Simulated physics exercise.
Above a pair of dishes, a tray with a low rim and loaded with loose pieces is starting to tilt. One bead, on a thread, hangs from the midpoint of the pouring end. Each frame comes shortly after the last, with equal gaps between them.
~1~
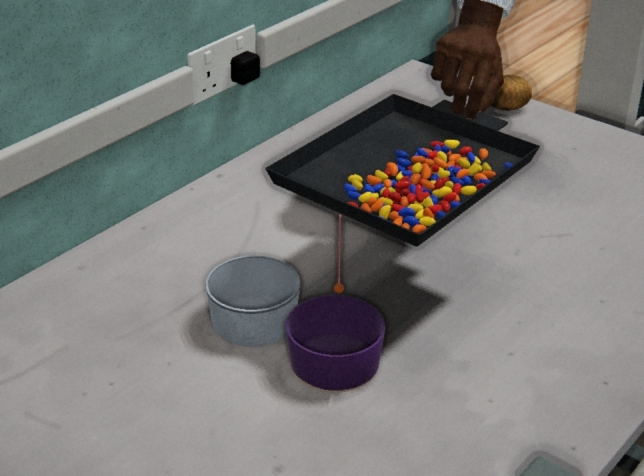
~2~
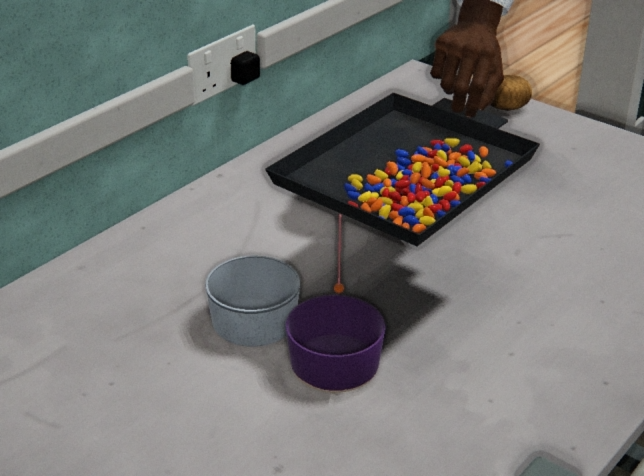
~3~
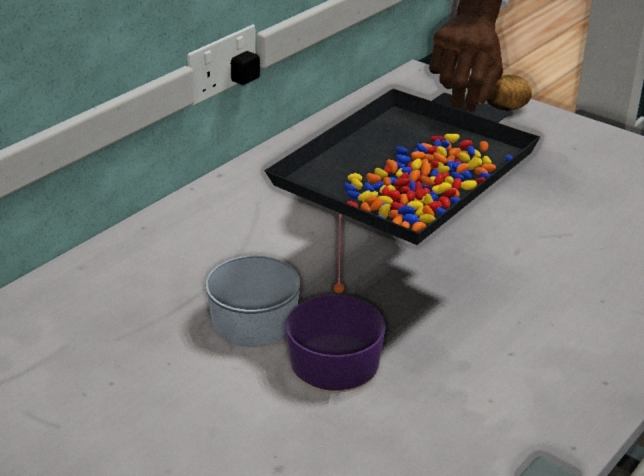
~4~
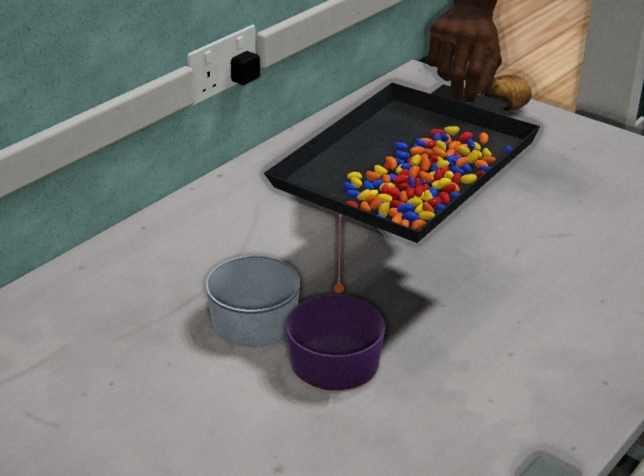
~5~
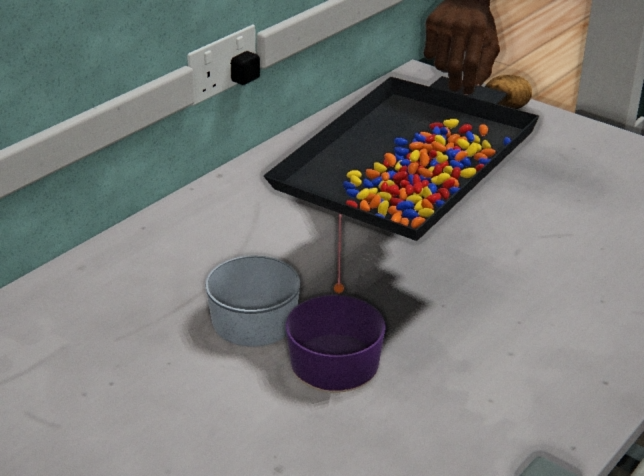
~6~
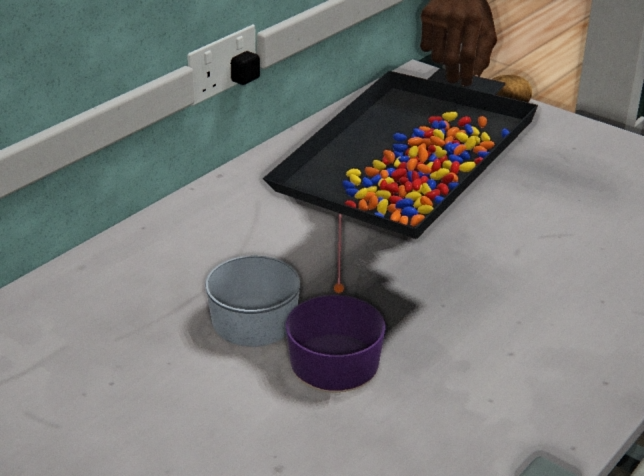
A black tray of colourful jelly beans starts out level above a grey dish and a purple dish, a hand at its far edge. It then tilts slightly, its far side rising and its pouring end dipping a little toward the left corner, while the bead hangs still on its thread.
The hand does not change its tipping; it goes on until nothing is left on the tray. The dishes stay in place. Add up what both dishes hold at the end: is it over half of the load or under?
It comes to over half.
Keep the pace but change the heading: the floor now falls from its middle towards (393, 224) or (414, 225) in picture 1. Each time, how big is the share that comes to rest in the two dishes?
First heading roughly 20 %, second roughly 10 %.
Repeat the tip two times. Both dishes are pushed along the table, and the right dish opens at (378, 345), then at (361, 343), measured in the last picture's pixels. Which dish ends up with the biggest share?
Trial one goes to the left of the two, trial two to the left of the two.
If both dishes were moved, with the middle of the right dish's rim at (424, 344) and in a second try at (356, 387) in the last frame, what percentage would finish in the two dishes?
The first position comes out at 10 per cent, the other at 10 per cent.
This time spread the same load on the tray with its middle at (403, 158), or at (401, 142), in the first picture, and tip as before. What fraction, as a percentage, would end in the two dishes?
Roughly 90 per cent, then 90 per cent.
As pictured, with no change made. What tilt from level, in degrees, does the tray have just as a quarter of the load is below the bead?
95°.
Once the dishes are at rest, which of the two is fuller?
Note: Fuller is the one placed left.
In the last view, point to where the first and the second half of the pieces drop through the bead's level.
First around (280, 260), afterwards around (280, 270).
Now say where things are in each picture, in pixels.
In the first picture, corners of the pouring end at (274, 168) and (418, 230), level; middle of the load at (422, 183), jelly beans; left dish at (222, 320); right dish at (304, 365); bead on its thread at (339, 288).
In the second picture, corners of the pouring end at (274, 168) and (418, 229), level; middle of the load at (422, 182).
In the third picture, corners of the pouring end at (273, 170) and (417, 228), tipped barely, lowest at the left corner; middle of the load at (422, 179).
In the fourth picture, corners of the pouring end at (272, 172) and (416, 226), tipped a little, lowest at the left corner; middle of the load at (422, 175).
In the fifth picture, corners of the pouring end at (272, 174) and (415, 225), tipped a little, lowest at the left corner; middle of the load at (421, 171).
In the sixth picture, corners of the pouring end at (271, 176) and (414, 223), tipped a little, lowest at the left corner; middle of the load at (420, 167); left dish at (222, 320); right dish at (304, 365).
Soon after the last picture, tray tipped steeply; nearly all on the tray; a stray few in the left dish.
A little later, tray tipped right over; about half on the tray; a stray few in the right dish; about a quarter in the left dish; a stray few outside both; about a quarter in the air.
Later still, tray tipped past a quarter turn; a small part in the right dish; most in the left dish; about a quarter outside both.
At rest, tray tipped past a quarter turn; a small part in the right dish; most in the left dish; about a quarter outside both.
